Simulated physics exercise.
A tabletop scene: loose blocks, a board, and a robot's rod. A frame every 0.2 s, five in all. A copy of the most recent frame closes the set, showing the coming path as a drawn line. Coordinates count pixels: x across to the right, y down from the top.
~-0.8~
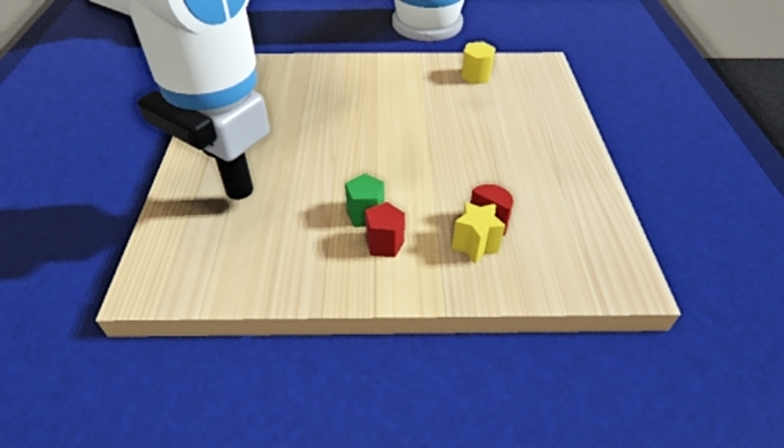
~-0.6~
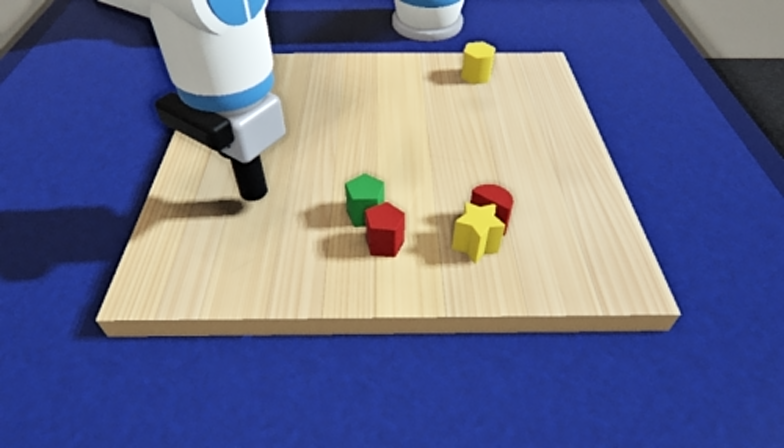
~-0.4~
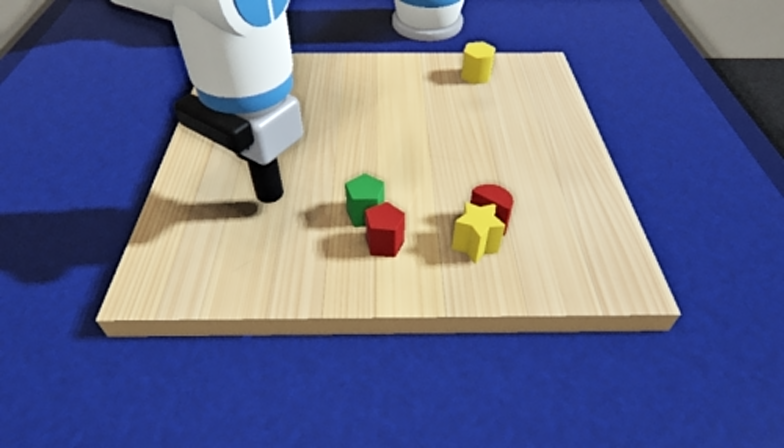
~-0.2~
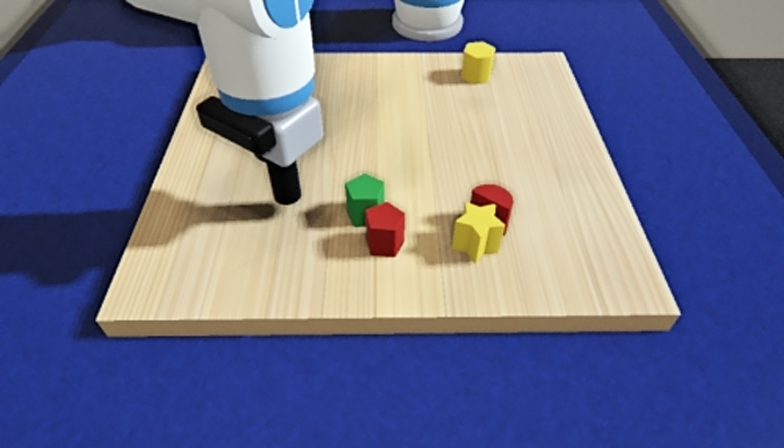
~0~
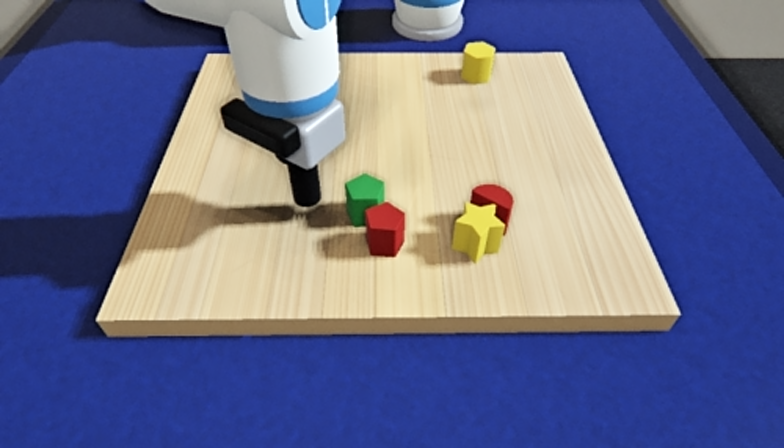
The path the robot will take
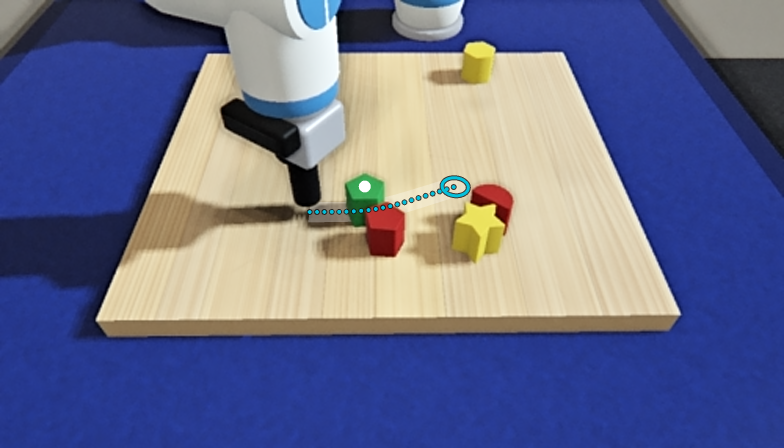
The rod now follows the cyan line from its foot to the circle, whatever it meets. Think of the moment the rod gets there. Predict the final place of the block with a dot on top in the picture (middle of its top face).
So, by the moment the path ends, you'll find the top centre of the block with a dot on top at (431, 192).
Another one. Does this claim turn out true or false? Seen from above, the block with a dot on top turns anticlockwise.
That claim is false.
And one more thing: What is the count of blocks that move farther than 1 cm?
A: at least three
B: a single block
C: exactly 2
B (a single block)
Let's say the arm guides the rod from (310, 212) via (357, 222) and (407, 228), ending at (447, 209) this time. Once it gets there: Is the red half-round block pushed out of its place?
The answer is no.
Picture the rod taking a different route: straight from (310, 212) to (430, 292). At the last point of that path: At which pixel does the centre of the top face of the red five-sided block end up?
The middle of the upper face of the red five-sided block will lie at about (424, 225) in the picture.
The drawn path runs from (310, 212) over (362, 211) and (411, 201) to (455, 187); the dot is on the green five-sided block.
The first path, step by step. One third of the way, rod (361, 197); green five-sided block (393, 189), turned 15° clockwise.
Two thirds of the way, rod (411, 187); green five-sided block (429, 192), turned 95° clockwise.
At the end, rod (457, 173); green five-sided block (431, 192), turned 100° clockwise; red five-sided block not moved.
